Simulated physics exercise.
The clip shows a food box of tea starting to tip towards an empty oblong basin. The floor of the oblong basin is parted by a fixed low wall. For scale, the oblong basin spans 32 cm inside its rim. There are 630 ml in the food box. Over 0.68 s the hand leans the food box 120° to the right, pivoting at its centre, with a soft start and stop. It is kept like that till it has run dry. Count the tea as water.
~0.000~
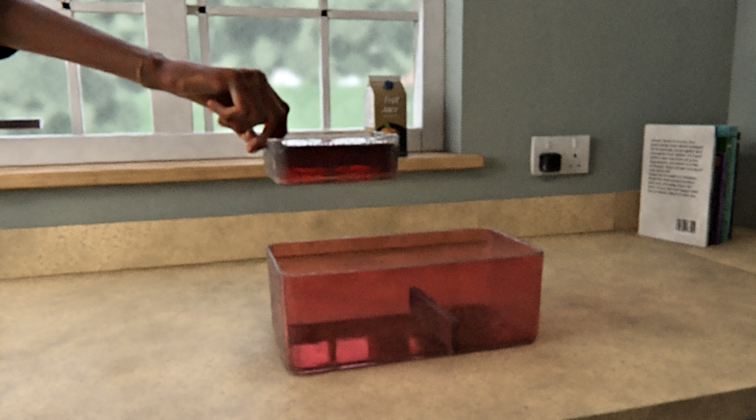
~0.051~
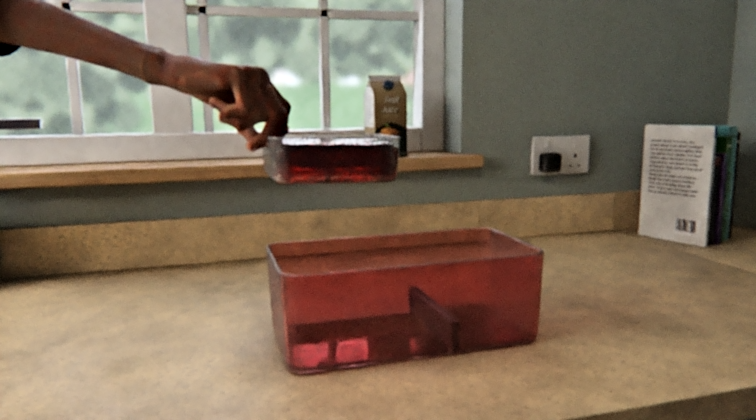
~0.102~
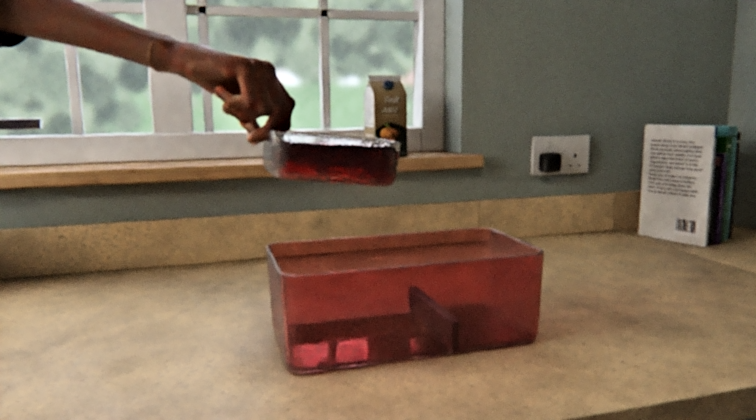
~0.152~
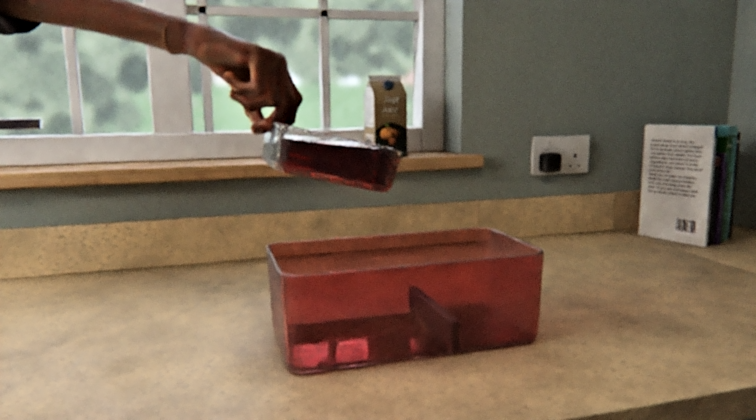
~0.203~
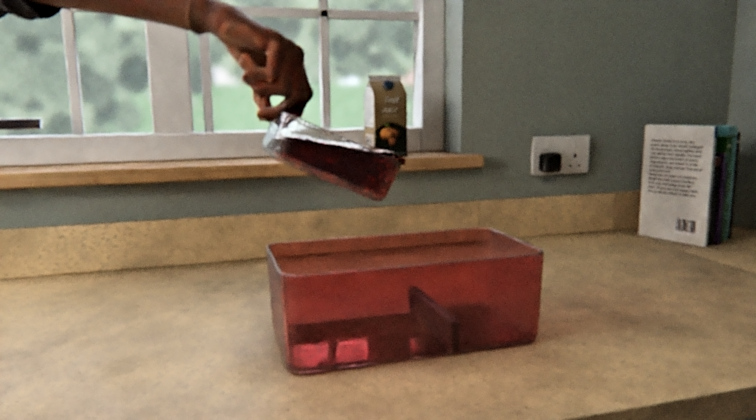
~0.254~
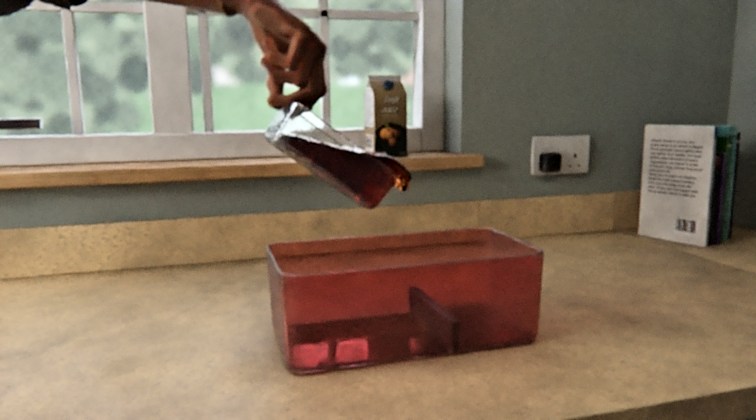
A hand held a clear, foil-topped food box of reddish tea above a red oblong basin on a counter, then tilted it steadily to the right until some tea came over its lower edge.
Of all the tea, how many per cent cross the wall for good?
Roughly 37 per cent is past the wall.
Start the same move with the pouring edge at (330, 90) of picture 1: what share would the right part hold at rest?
In that case some 10 per cent.
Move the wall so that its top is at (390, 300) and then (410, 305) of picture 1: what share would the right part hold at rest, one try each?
In turn about 85 and 70 per cent.
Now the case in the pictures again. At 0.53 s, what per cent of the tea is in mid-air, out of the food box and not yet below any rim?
Some 14 per cent.
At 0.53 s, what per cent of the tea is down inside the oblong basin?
Near 84 in a hundred.
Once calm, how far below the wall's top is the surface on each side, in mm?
Left about 24 mm, right about 24 mm.
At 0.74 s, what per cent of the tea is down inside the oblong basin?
Near 94 in a hundred.
By 0.53 s the tilt is 107° and 3 per cent is still to pour, 44 is left of the wall and 40 right of it.
By 0.74 s the tilt is 120° and 0 per cent is still to pour, 56 is left of the wall and 38 right of it.
By 0.95 s the tilt is 120° and 0 per cent is still to pour, 58 is left of the wall and 37 right of it.
By 1.18 s the tilt is 120° and 0 per cent is still to pour, 59 is left of the wall and 37 right of it.
At rest 59 per cent lies left of the wall, 37 right of it and 5 outside.
